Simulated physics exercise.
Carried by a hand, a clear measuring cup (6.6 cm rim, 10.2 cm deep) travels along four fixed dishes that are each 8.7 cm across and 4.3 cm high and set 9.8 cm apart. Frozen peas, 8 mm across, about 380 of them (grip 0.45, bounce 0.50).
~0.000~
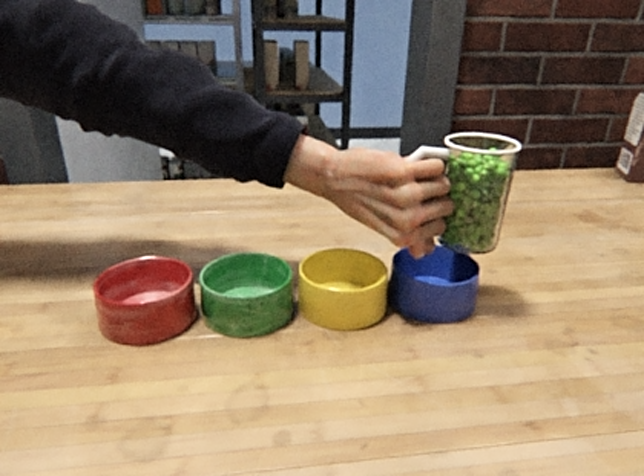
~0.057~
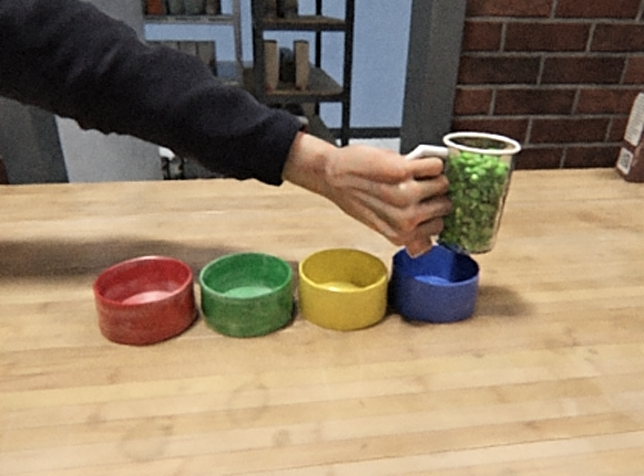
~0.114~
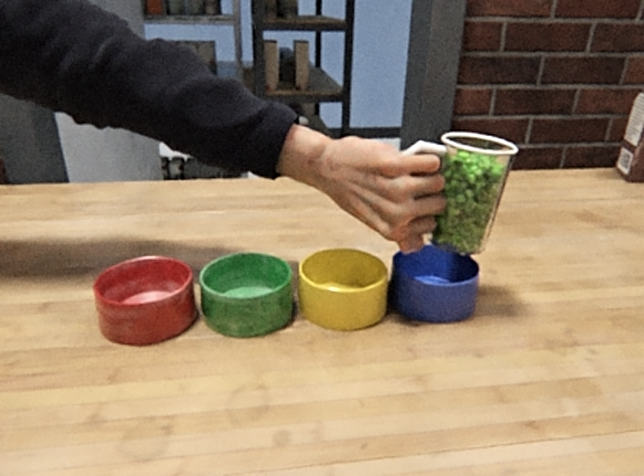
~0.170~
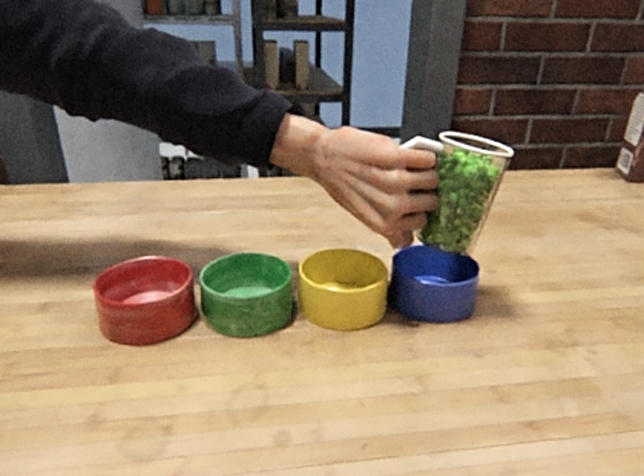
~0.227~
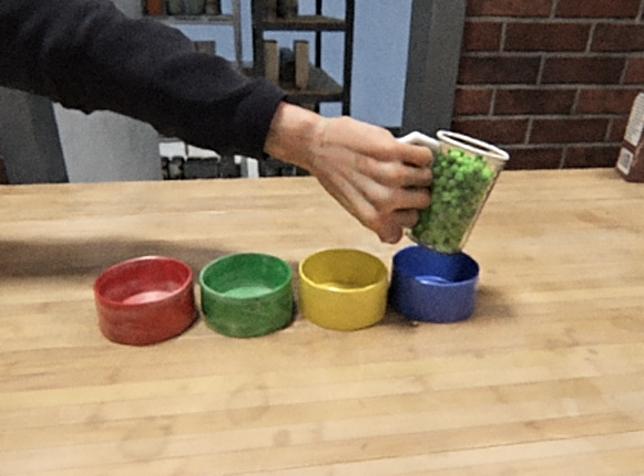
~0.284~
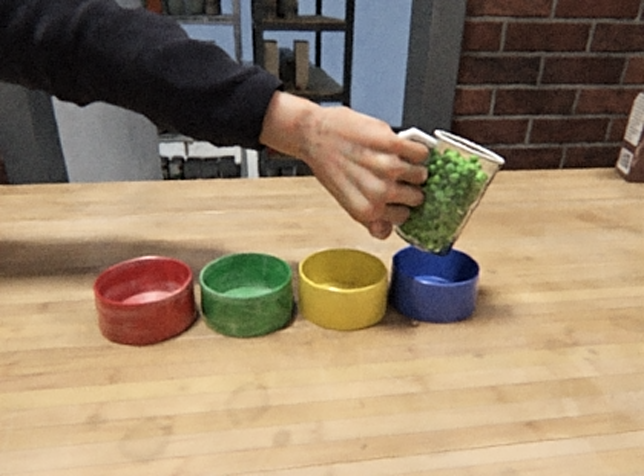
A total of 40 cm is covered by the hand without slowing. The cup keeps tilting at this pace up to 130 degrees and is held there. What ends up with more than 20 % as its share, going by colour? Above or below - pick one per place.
Red dish: Below; blue dish: Below; green dish: Below; yellow dish: Above; counter: Below.
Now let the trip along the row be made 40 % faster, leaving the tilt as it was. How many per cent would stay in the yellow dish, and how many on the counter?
Yellow: 20; counter: 10.
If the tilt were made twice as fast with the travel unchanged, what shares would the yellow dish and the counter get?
I'd expect yellow to end at 10 and the counter at 20.
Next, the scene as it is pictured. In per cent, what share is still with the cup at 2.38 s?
Roughly 0 %.
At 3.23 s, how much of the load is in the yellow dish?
About 85 percent up to now.
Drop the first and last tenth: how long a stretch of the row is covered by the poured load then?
6 cm.
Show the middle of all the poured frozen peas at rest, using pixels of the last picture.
Approximately (341, 285) in the last view.
After 1.54 s, tilt 130 degrees; cup holds 15 %, blue 5 %, yellow 80 %.
After 2.38 s, tilt 130 degrees; cup holds 0 %, blue 5 %, green 5 %, yellow 85 %.
Then, at 3.23 s, tilt 130 degrees; cup holds 0 %, blue 5 %, green 5 %, yellow 85 %.
In the end, at 3.5 s, red 0 %, blue 5 %, green 5 %, yellow 85 %, counter 10 %.
